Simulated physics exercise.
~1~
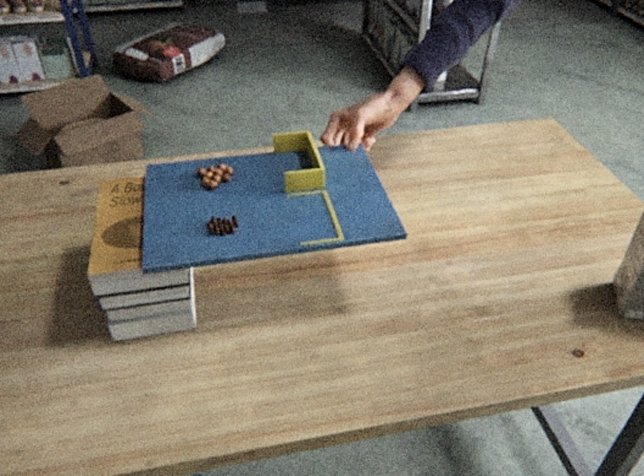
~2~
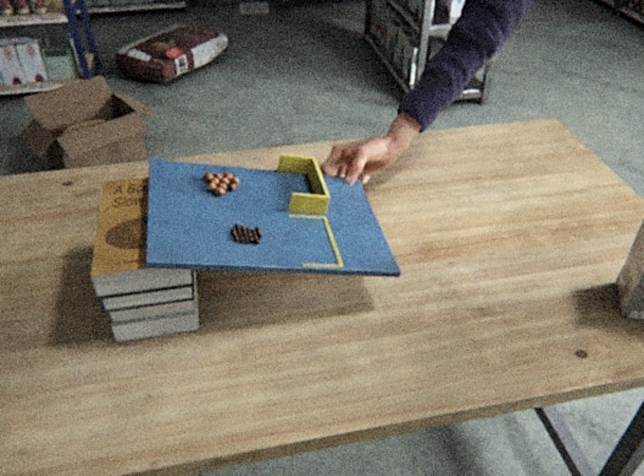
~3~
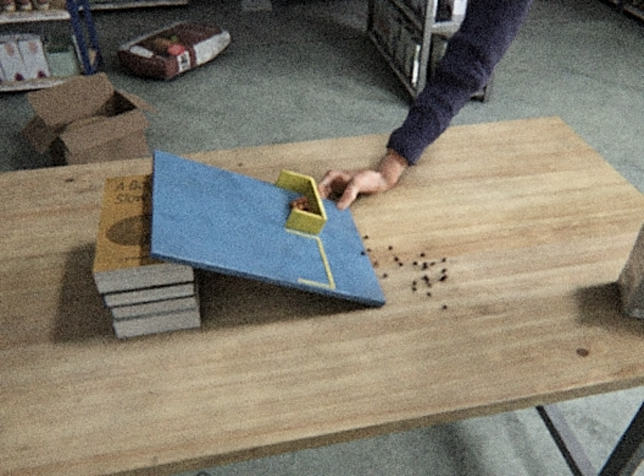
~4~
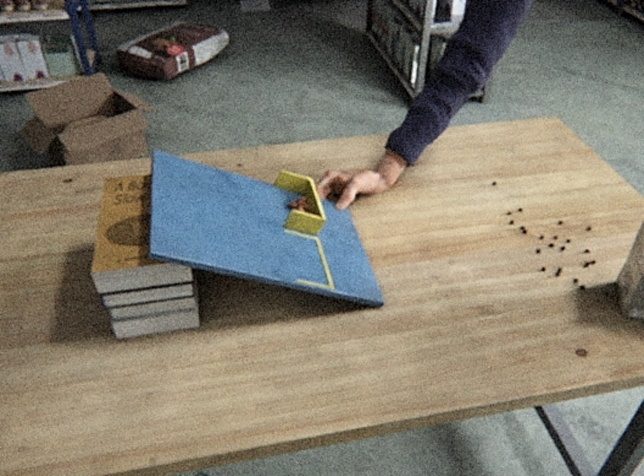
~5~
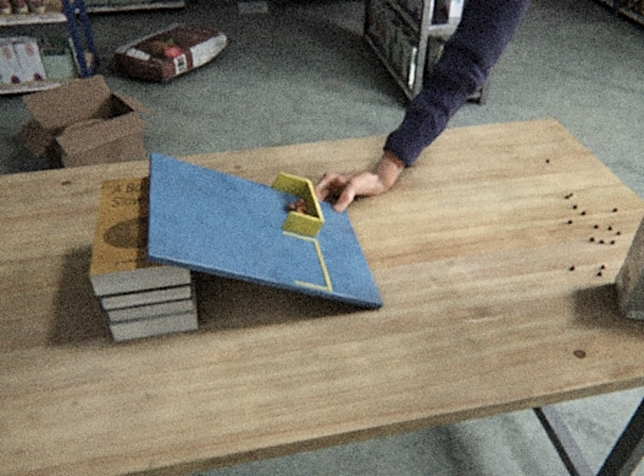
The video shows a hand lowering one end of a blue board propped on stacked books, making a ramp. The near heap of small dark pieces passes its low yellow barrier and scatters rightward across the table, while the far reddish-brown heap slides down and stays gathered behind its taller barrier.
